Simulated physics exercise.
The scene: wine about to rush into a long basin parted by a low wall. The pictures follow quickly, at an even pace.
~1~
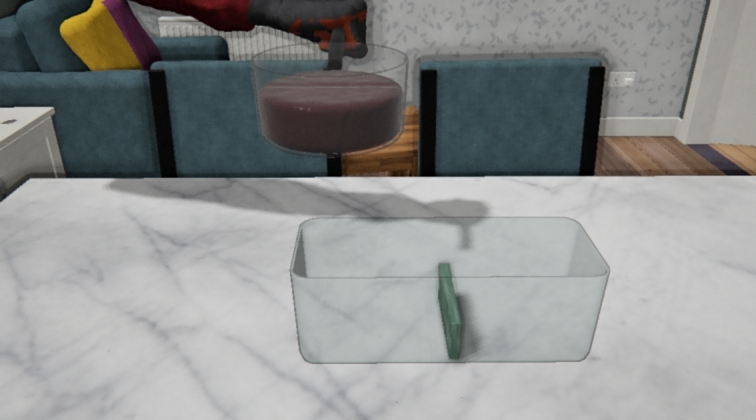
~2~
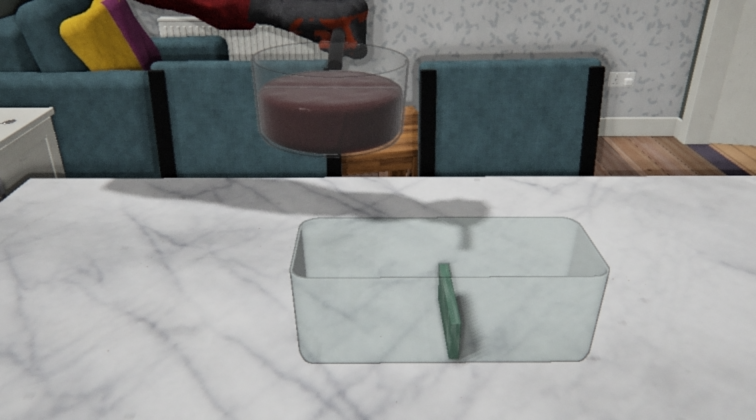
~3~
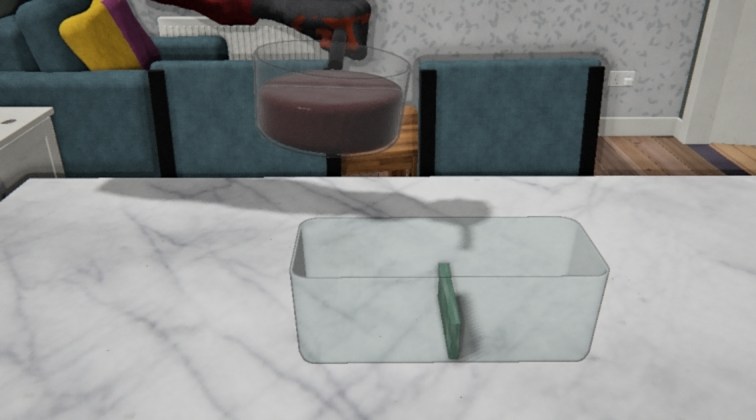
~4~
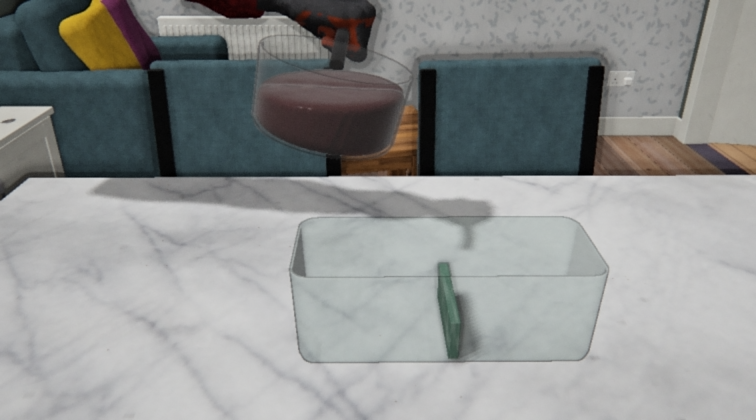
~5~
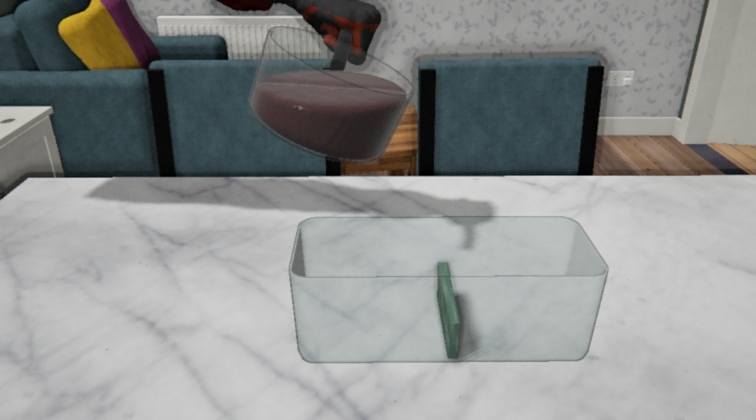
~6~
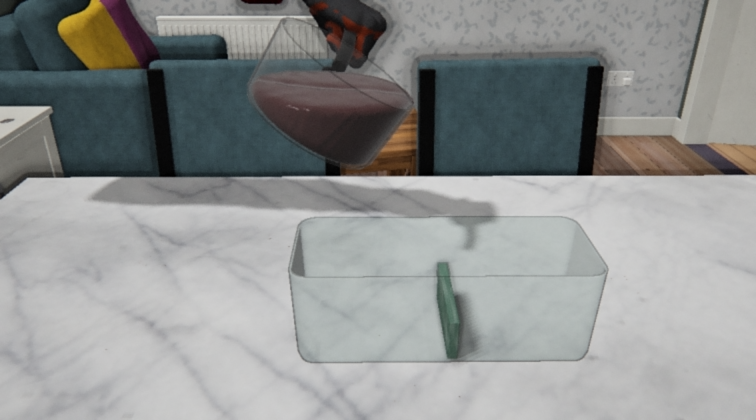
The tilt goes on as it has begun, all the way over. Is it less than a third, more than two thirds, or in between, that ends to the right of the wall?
The share right of the wall is between a third and two thirds.
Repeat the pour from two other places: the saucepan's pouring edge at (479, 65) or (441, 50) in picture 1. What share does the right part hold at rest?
The first gives 90 %, the second 70 %.
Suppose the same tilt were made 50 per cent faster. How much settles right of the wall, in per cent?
It comes to 25 per cent or so.
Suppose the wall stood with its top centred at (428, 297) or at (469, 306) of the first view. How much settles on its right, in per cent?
Roughly 65 per cent, and 25 per cent.
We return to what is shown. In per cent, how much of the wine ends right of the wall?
It comes to 45 per cent or so.
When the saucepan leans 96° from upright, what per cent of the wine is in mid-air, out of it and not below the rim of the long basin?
It comes to 45 per cent or so.
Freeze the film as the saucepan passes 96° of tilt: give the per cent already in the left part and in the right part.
Near 5 on the left, 20 on the right.
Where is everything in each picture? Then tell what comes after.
Tilt 0°; pouring edge (407, 60); surface from (259, 87) to (403, 86); the long basin's rim runs from (296, 247) to (593, 246); the wall's top is at (450, 293), in the first frame.
Tilt 1°; pouring edge (407, 62); surface from (259, 86) to (403, 87), in the second frame.
Tilt 6°; pouring edge (409, 68); surface from (260, 85) to (403, 88), in the third frame.
Tilt 13°; pouring edge (412, 77); surface from (260, 84) to (404, 89), in the fourth frame.
Tilt 22°; pouring edge (413, 90); surface from (256, 83) to (408, 91), in the fifth frame.
Tilt 33°; pouring edge (411, 106); surface from (254, 79) to (403, 93); 1 per cent is over the edge, in the sixth frame.
A moment on, the saucepan is tipped on its side and 27 per cent is still to pour, 5 is left of the wall and 21 right of it.
Next, the saucepan is tipped right over and 4 per cent is still to pour, 45 is left of the wall and 43 right of it.
Then the saucepan is tipped right over and 0 per cent is still to pour, 55 is left of the wall and 43 right of it.
Later the saucepan is tipped right over and 0 per cent is still to pour, 55 is left of the wall and 44 right of it.
At rest 55 per cent lies left of the wall, 44 right of it and 1 outside.
